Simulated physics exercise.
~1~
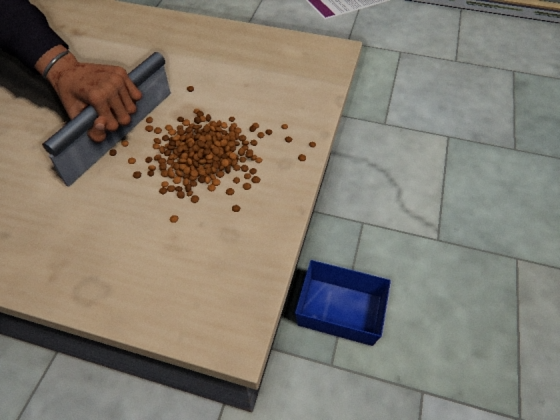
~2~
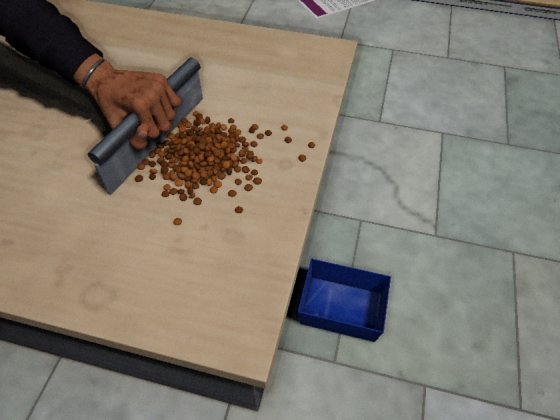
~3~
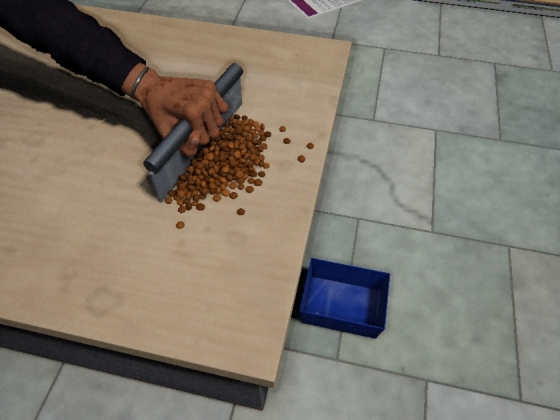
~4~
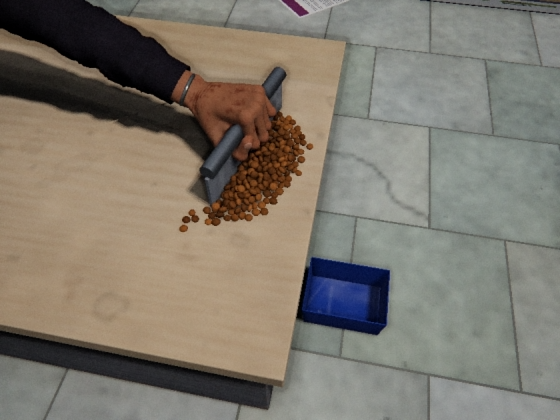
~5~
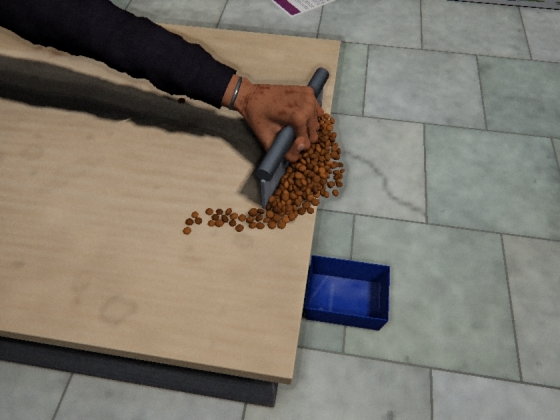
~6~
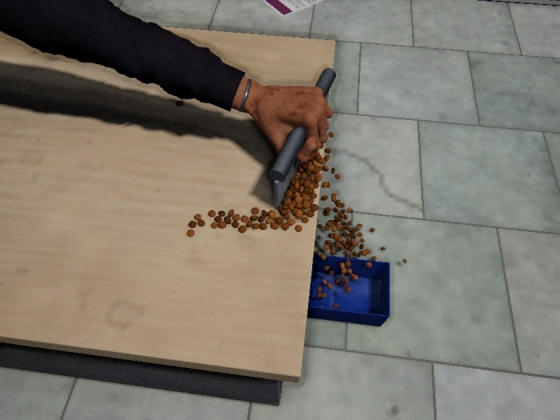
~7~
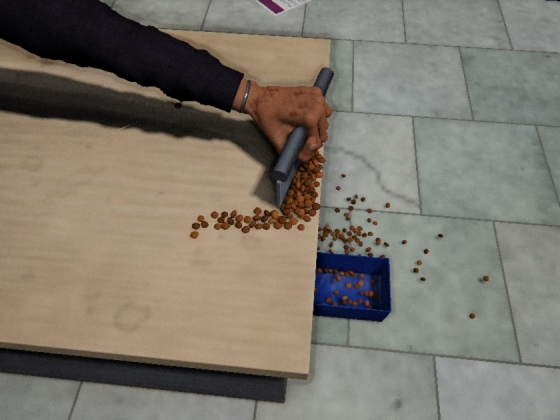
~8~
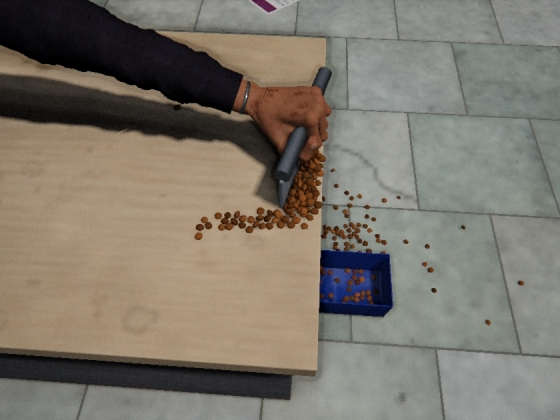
A hand scrapes brown kibble rightward off a board, some landing in a blue tin, much missing.
